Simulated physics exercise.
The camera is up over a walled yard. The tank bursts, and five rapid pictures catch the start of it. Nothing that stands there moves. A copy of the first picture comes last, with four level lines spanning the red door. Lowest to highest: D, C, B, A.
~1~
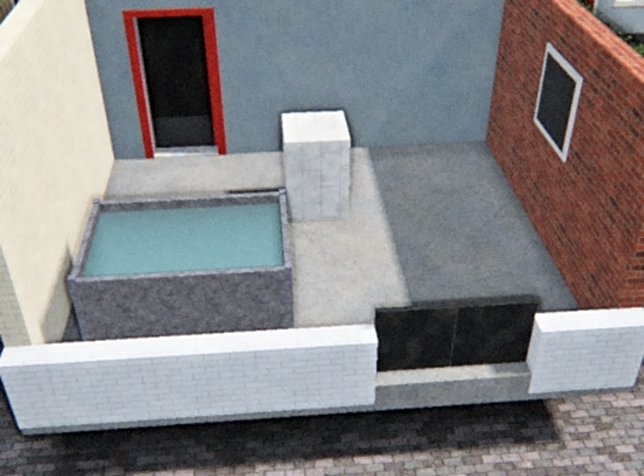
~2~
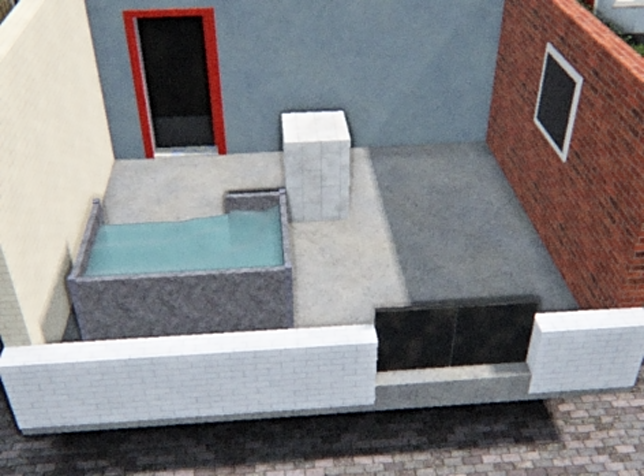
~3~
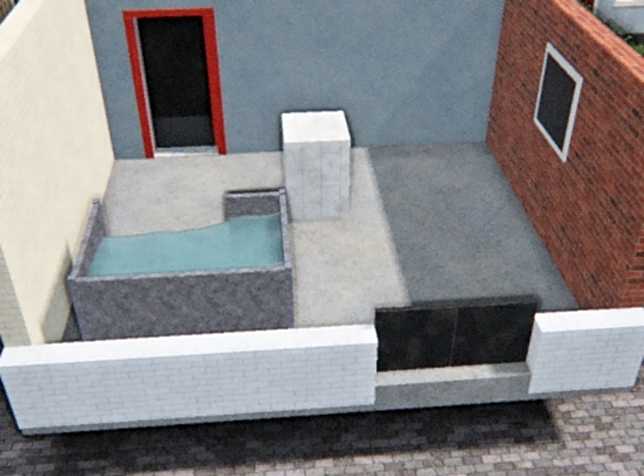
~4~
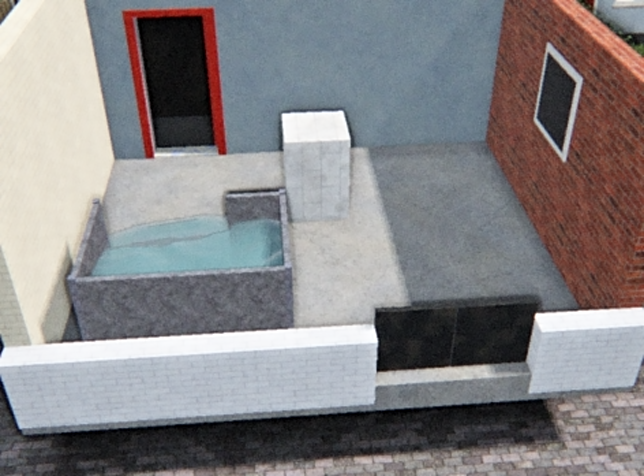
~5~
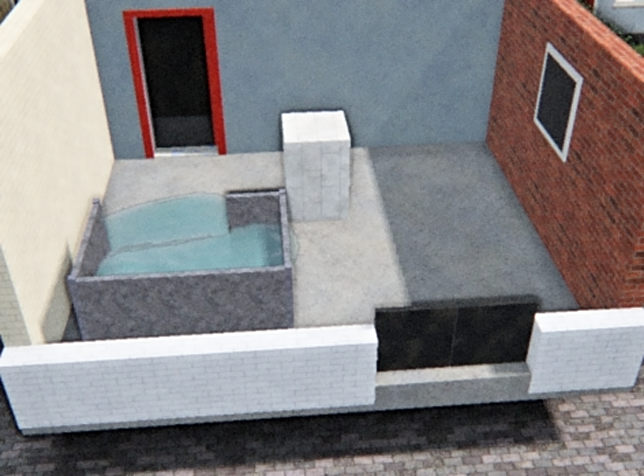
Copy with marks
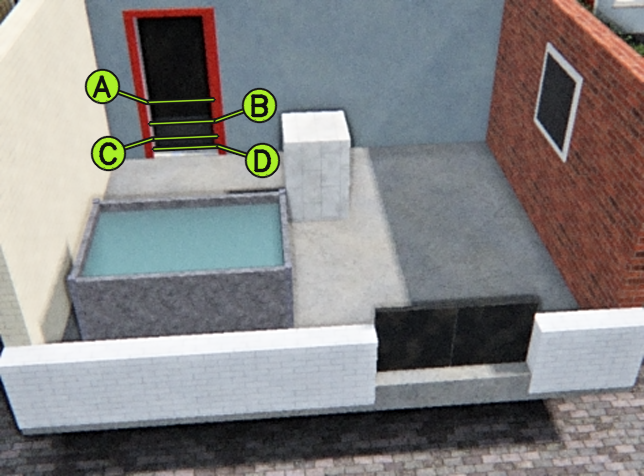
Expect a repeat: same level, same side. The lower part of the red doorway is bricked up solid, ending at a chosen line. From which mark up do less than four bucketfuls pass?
Choose B.
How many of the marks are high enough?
Two of them.
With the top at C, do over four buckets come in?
Yes, it does.
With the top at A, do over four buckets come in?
No, that is safe.
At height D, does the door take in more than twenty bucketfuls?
Yes.
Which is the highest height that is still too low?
That is height C.
In lime, A at (180, 101); B at (182, 122); C at (184, 137); D at (186, 147); from the bottom up D, C, B, A.
With A, nothing gets over.
With B, a splash gets over, under a bucket.
With C, about 13 bucketfuls get in.
With D, dozens of bucketfuls pour in.
